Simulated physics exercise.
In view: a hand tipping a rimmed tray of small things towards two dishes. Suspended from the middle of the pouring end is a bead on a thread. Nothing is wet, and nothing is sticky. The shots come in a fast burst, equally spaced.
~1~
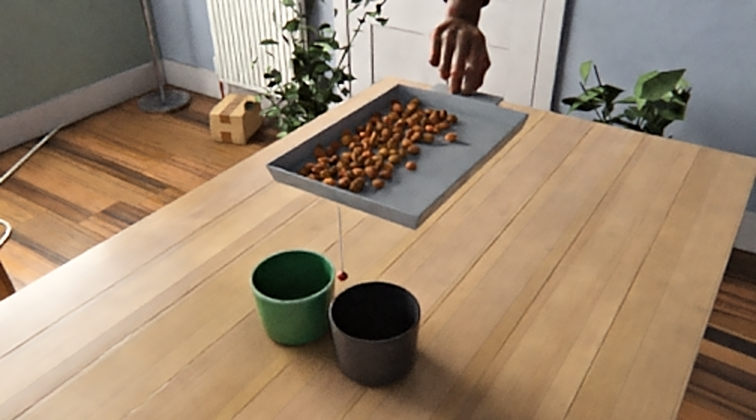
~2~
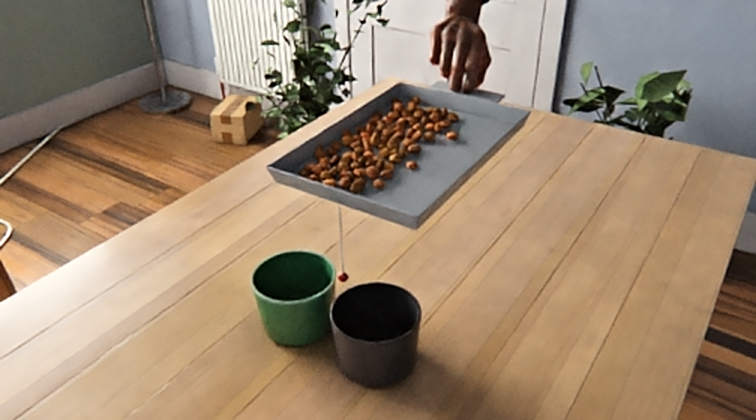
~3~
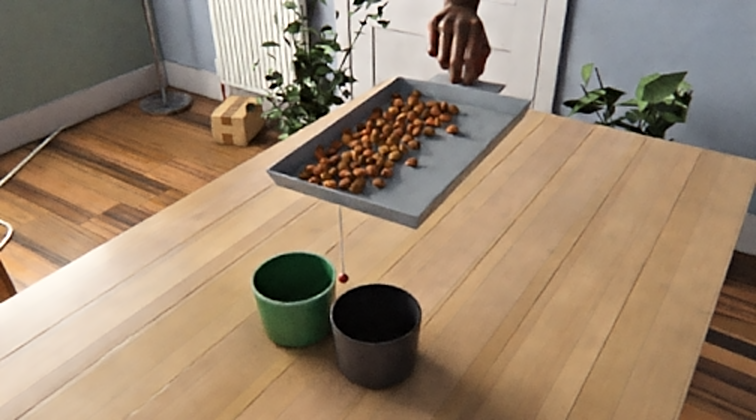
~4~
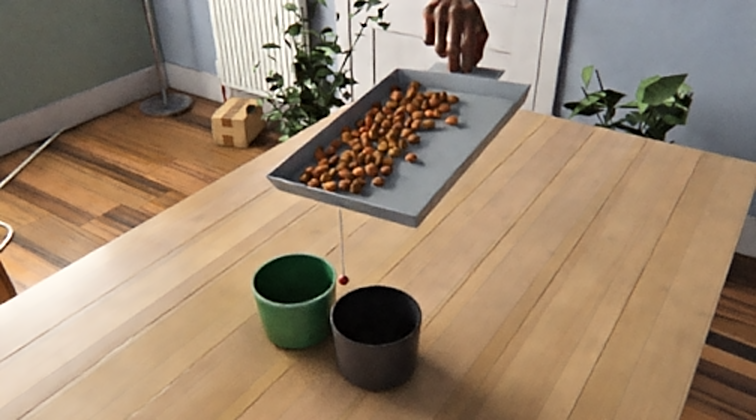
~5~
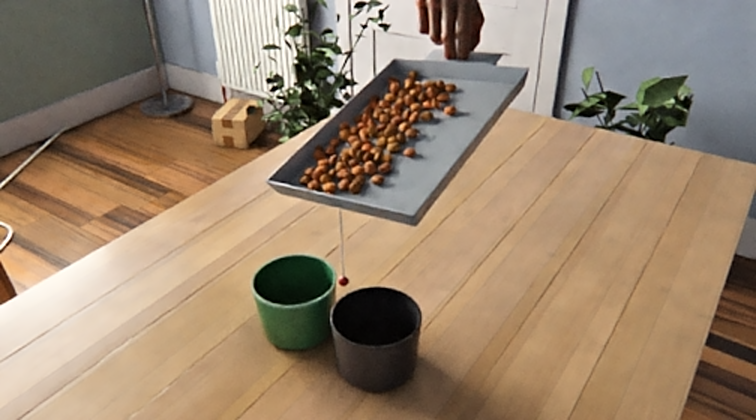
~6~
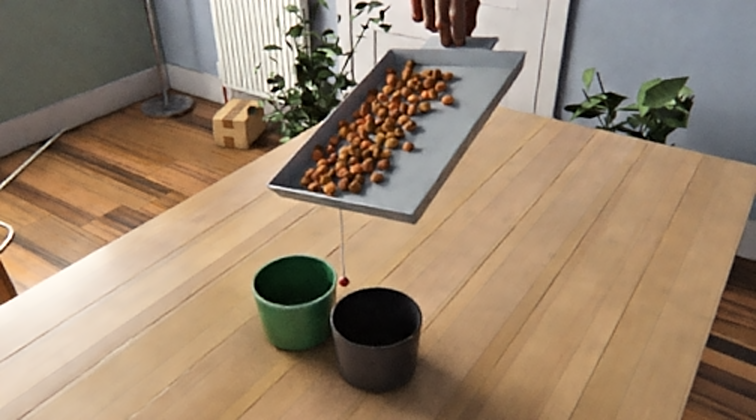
A hand gradually raised the far end of a gray tray of small brown pieces, tilting it toward its left front corner, while a green cup and a dark one sat on the wooden table below.
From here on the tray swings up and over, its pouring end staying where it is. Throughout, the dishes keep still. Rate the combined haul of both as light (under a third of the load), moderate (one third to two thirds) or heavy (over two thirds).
A heavy haul.
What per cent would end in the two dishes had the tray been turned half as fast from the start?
Share: Roughly 80%.
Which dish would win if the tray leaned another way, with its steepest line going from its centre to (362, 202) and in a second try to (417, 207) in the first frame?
The first try: Right. The second: Right.
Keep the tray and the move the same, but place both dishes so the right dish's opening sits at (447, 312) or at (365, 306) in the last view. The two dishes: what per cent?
0 %, then 90 %.
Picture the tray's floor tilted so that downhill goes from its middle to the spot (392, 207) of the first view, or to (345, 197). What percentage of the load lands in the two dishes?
About 50 and 40 percent.
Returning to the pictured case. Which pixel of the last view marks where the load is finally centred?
I'd say the middle ends up at about (286, 316).
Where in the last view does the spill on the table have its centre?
Look around (208, 313) in the last picture.
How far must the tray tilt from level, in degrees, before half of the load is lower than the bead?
I'd say it is tilted about 90°.
Shortly afterwards, tray tipped steeply; all but a few on the tray; only a few in the air.
Next, tray tipped past a quarter turn; a little on the tray; near two thirds in the left dish; near a quarter outside both; a little in the air.
Some moments later, tray tipped past a quarter turn; the bulk in the left dish; near a quarter outside both.
In the end, tray tipped past a quarter turn; none at all in the right dish; the bulk in the left dish; near a quarter outside both.
